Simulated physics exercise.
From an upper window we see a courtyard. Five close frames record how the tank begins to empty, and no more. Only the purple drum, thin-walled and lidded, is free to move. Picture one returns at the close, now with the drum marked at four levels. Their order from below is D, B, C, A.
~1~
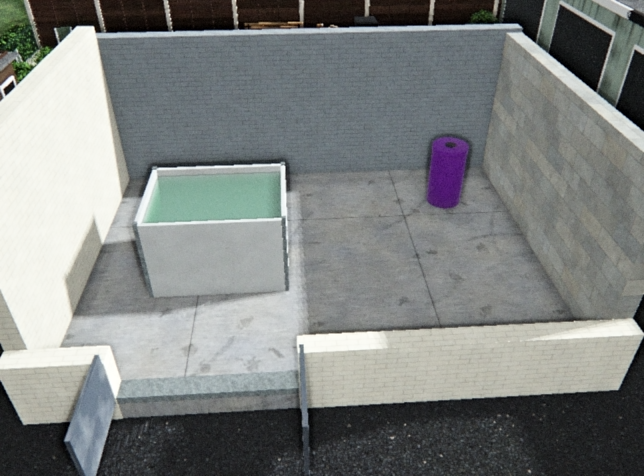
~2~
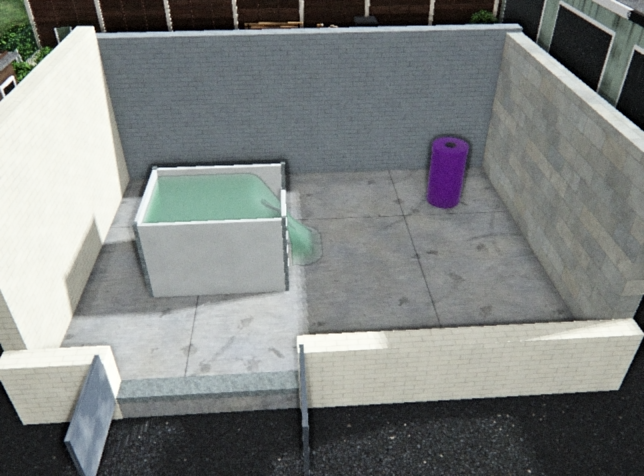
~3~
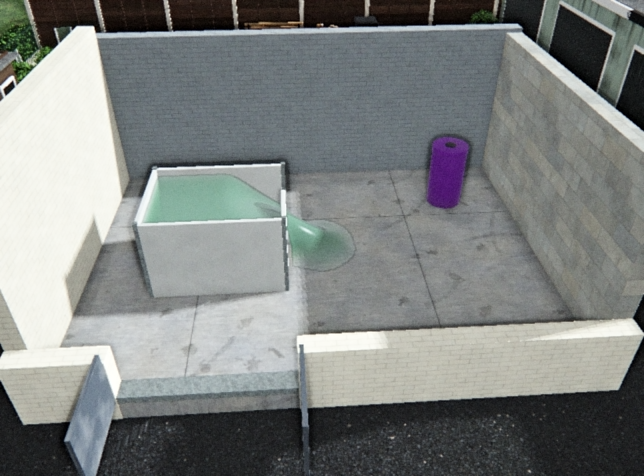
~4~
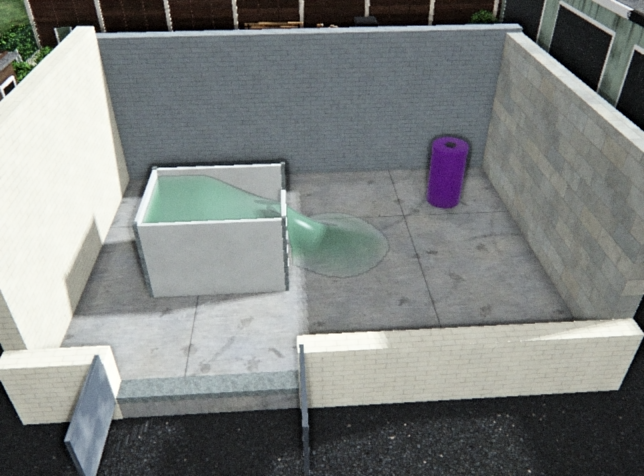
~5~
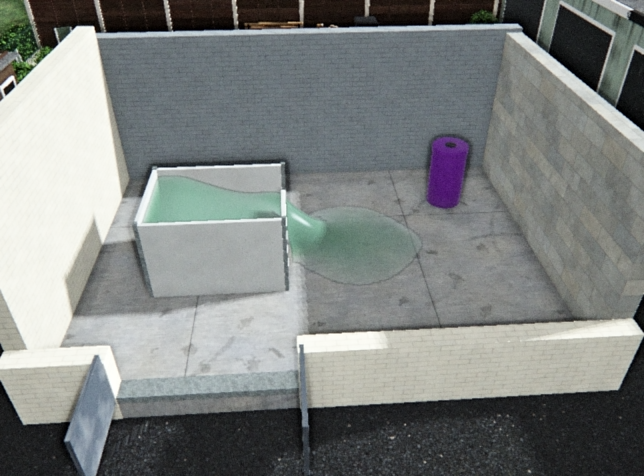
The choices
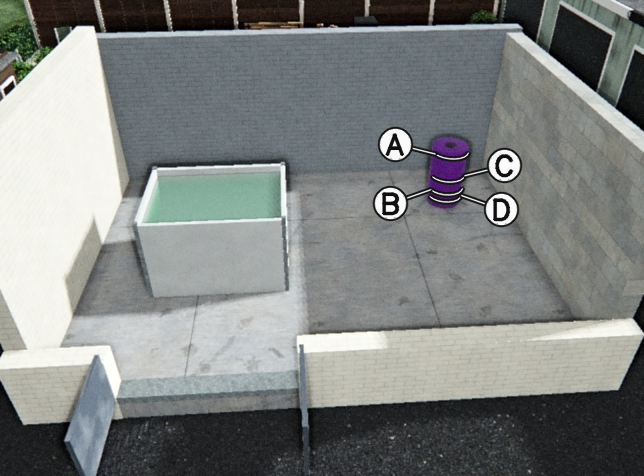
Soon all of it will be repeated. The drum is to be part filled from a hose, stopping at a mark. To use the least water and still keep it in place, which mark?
Go for C.
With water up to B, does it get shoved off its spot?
Yes, it does.
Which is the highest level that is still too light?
Level B.
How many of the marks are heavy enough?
Two.
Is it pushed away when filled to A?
No, not at all.
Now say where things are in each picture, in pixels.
In the first frame, lid of the purple drum at (451, 145); tank full, its middle at (216, 198); open gate at (205, 344).
In the second frame, 1 % of the ground wet, in view closest to the drum at (310, 228).
In the third frame, 4 % of the ground wet, in view closest to the drum at (346, 235).
In the fourth frame, 7 % of the ground wet, in view closest to the drum at (365, 224).
In the fifth frame, lid of the purple drum at (451, 145); 10 % of the ground wet, in view closest to the drum at (389, 219).
On the marked copy, A at (454, 158); B at (449, 194); C at (451, 182); D at (448, 202); from the bottom up D, B, C, A.
For level A, it does not move.
For level B, it is pushed about 3 times its own width away.
For level C, it does not move.
For level D, it is pushed about 3 times its own width away.
